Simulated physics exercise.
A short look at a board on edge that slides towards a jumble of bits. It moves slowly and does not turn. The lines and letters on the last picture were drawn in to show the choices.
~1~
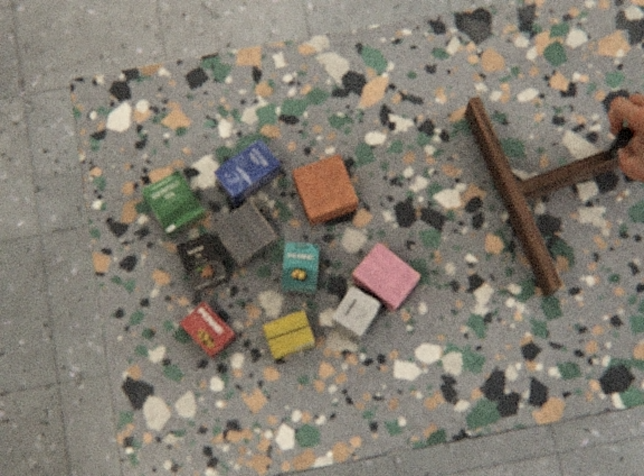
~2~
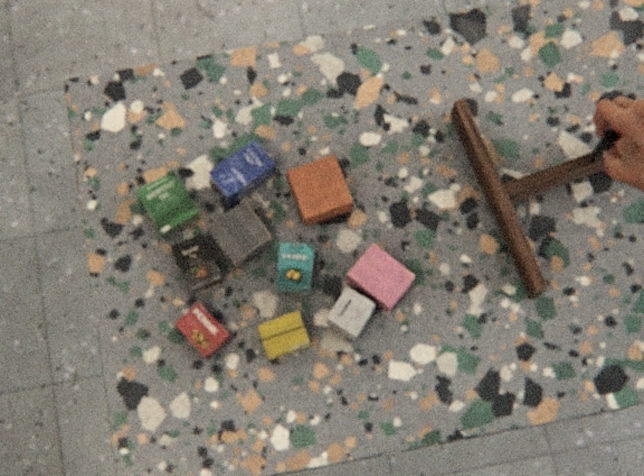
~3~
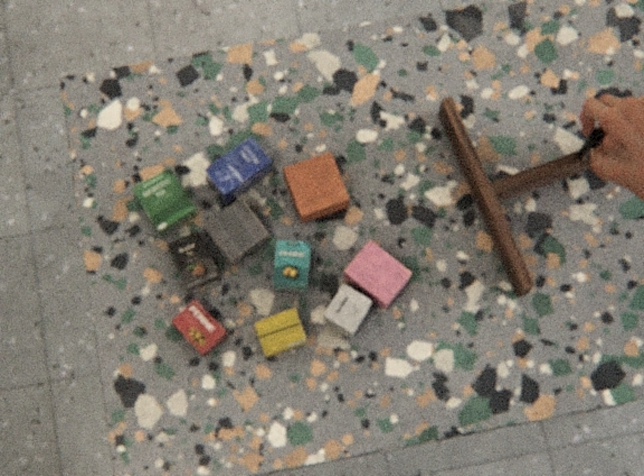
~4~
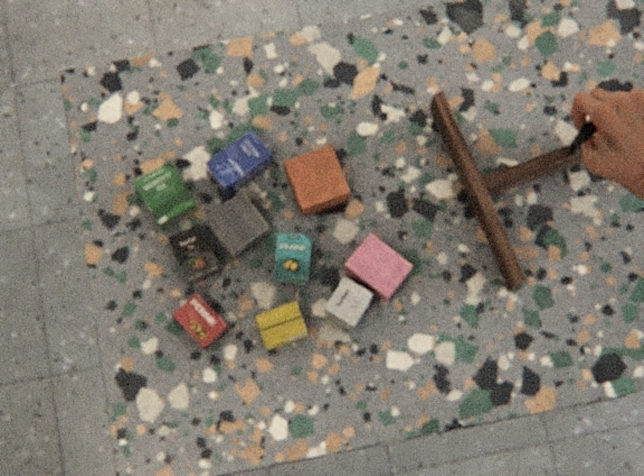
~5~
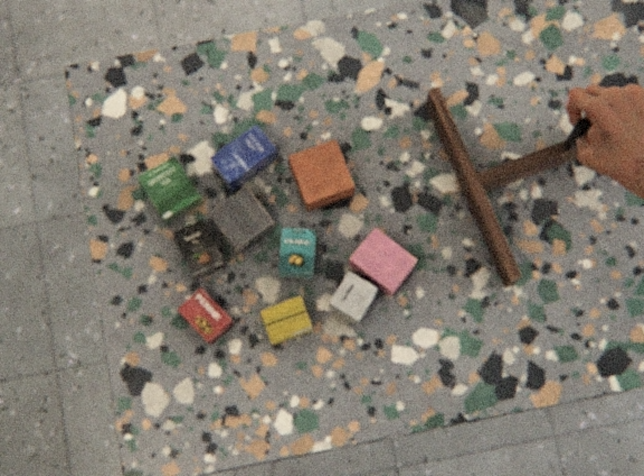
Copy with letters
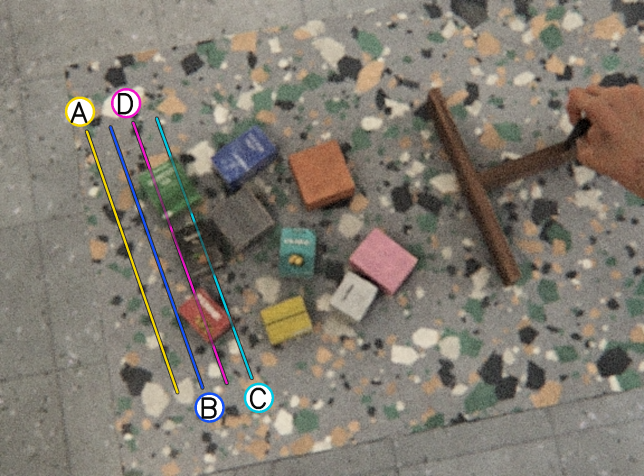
A hand slowly sliding a brown wooden board on edge leftwards across a speckled surface towards a jumble of small coloured boxes.
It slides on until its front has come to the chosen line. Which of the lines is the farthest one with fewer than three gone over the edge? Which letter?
Line D.
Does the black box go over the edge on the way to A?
By then, yes.
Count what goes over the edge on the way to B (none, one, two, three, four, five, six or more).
In all, three.
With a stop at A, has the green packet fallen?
By then, yes.
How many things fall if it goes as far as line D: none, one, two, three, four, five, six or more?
In all, two.
On the copy, A at (131, 258); B at (155, 253); C at (203, 244); D at (178, 249).
On D. First, board (368, 201); white box (338, 309); pink block (352, 263).
Then, board (262, 221); black box (151, 271); green packet (158, 195).
Finally, board (178, 237); green packet over the edge; black box over the edge; two fallen.
By contrast, A drops five; B drops three; C is within the limit but short.
